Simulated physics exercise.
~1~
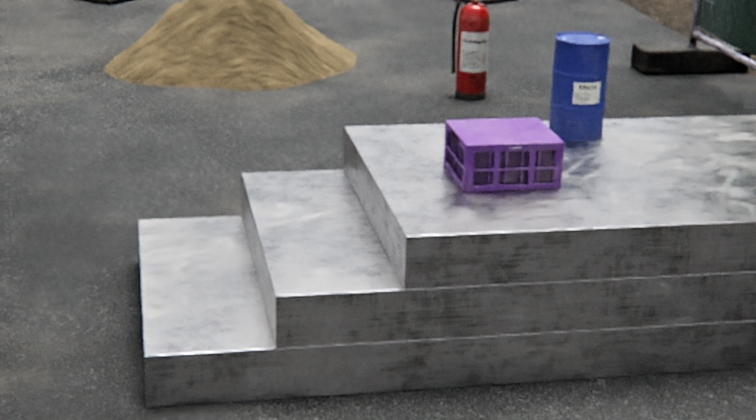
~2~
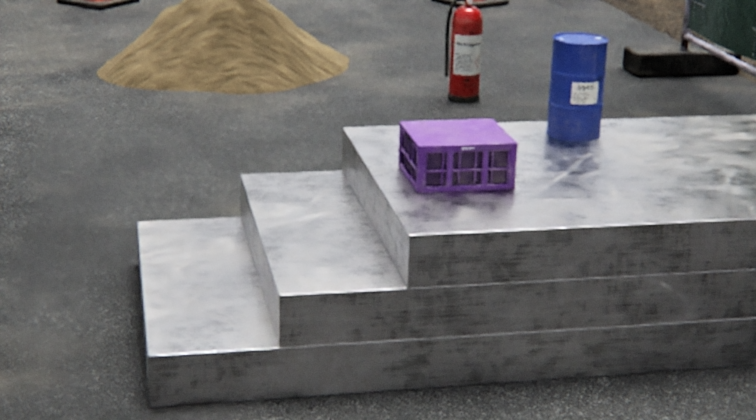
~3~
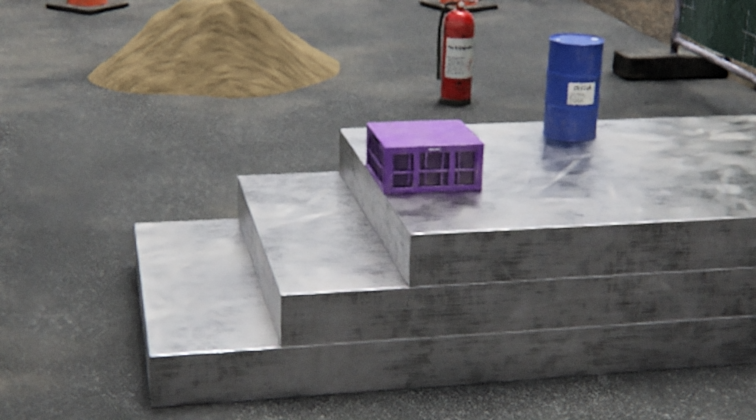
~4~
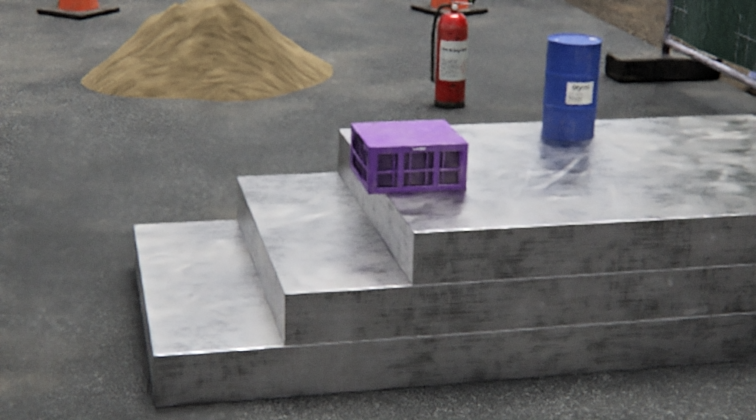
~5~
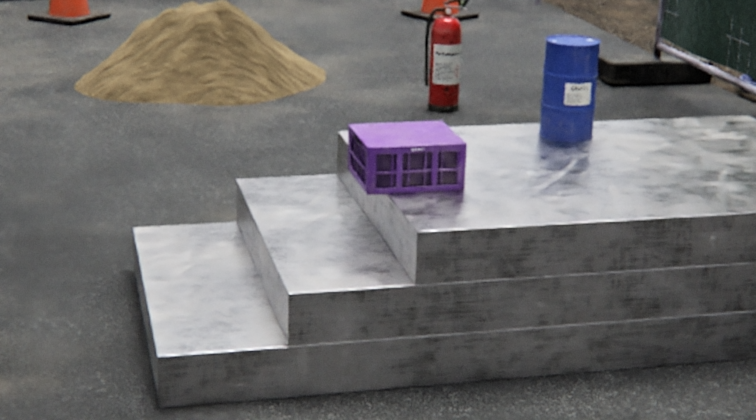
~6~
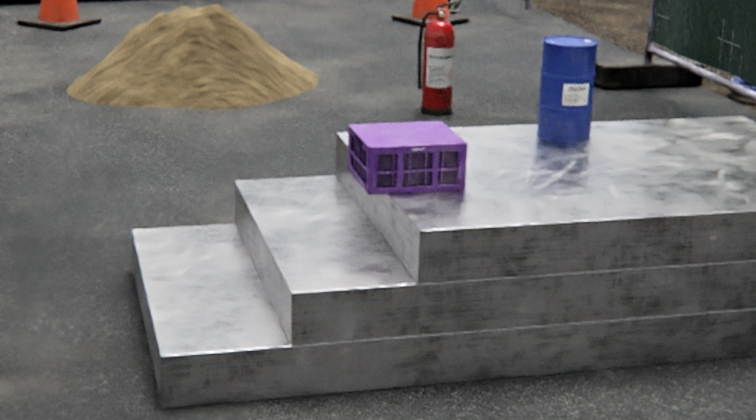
A purple crate slides left across a metal platform and stops at the top step's edge.
